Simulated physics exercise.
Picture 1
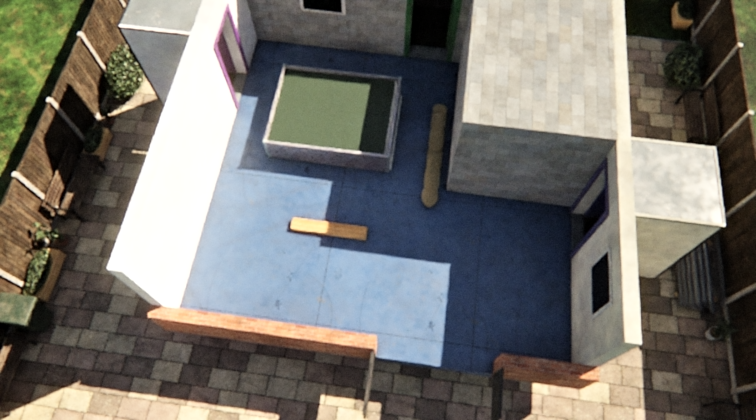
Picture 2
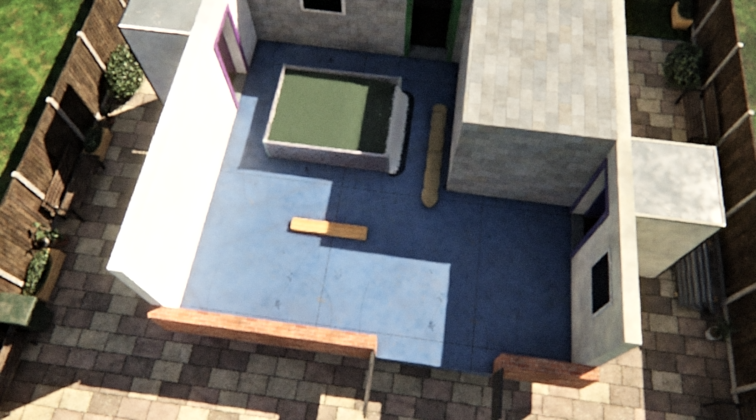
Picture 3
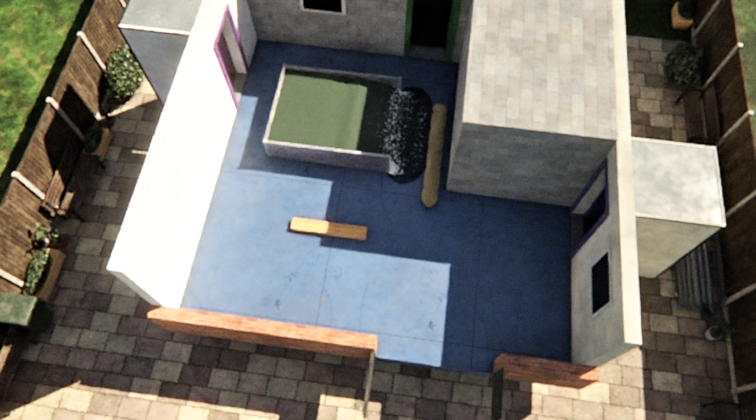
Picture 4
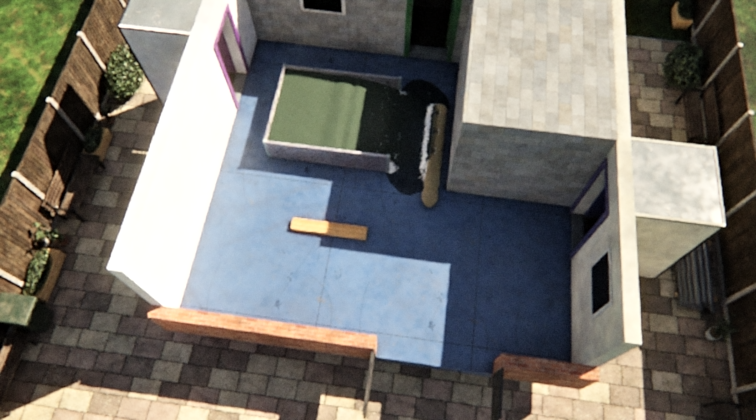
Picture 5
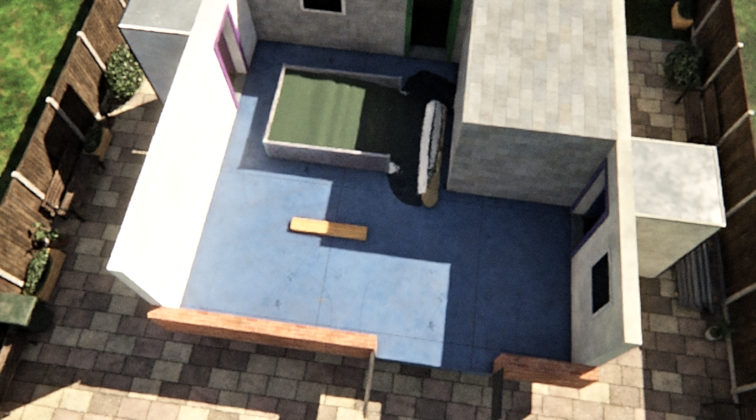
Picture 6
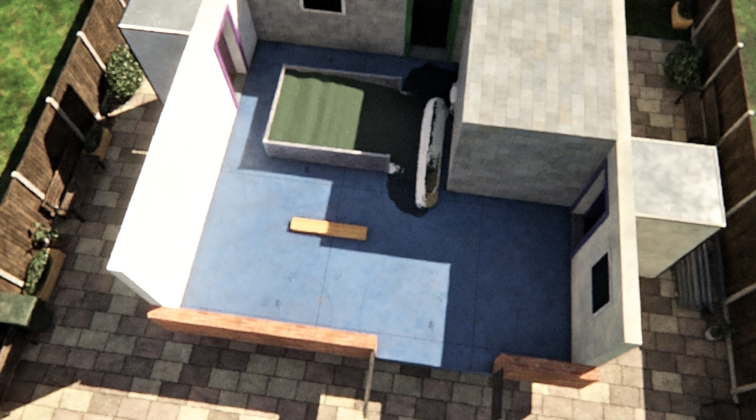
Dark green water rests in a pale-walled open tank near the back of a blue-floored, L-shaped yard, seen from high above, with white and grey walls, brick edging and paving around it. The tank's right side gives way and the water surges out rightward in a dark, frothy sheet. It meets the upright tan beam, foaming white along it and spreading around both ends, while the shorter beam and the camera stay still.
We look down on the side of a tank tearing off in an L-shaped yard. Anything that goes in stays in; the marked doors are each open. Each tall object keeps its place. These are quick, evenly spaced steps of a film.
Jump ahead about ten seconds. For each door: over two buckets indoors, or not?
The blue door will keep it to two buckets; the purple door will be overrun; the green door will be overrun.
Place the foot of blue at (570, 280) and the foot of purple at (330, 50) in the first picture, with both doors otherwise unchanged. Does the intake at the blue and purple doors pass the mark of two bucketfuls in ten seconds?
Result - blue door does not reach it, purple door crosses the line.
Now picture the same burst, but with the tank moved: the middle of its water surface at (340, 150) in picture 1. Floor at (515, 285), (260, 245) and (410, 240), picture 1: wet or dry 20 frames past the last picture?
Spot by spot, in the order asked: Swamped, untouched, swamped.
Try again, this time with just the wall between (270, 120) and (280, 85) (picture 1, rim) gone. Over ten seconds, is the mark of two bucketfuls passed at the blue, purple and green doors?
Blue stays within it, purple exceeds the limit, green stays within it.
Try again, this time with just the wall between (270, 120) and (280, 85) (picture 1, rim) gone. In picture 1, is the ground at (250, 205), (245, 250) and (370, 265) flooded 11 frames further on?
In the order given: Swamped, swamped and untouched.
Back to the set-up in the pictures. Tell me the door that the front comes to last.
Answer: The one in blue.
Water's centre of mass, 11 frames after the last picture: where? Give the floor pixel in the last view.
Point: (385, 134).
A moment on, water covers 15 % of the floor; the blue door not reached, the purple door not reached, the green door wet at the sill, nothing in.
Next, water covers 35 % of the floor; the blue door not reached, the purple door not reached, the green door over two buckets in.
Then, water covers 60 % of the floor; the blue door not reached, the purple door not reached, the green door far over two buckets in.
Later, water covers 75 % of the floor; the blue door wet at the sill, nothing in, the purple door over two buckets in, the green door far over two buckets in.
In the end, water covers 95 % of the floor; the blue door wet at the sill, nothing in, the purple door over two buckets in, the green door far over two buckets in.
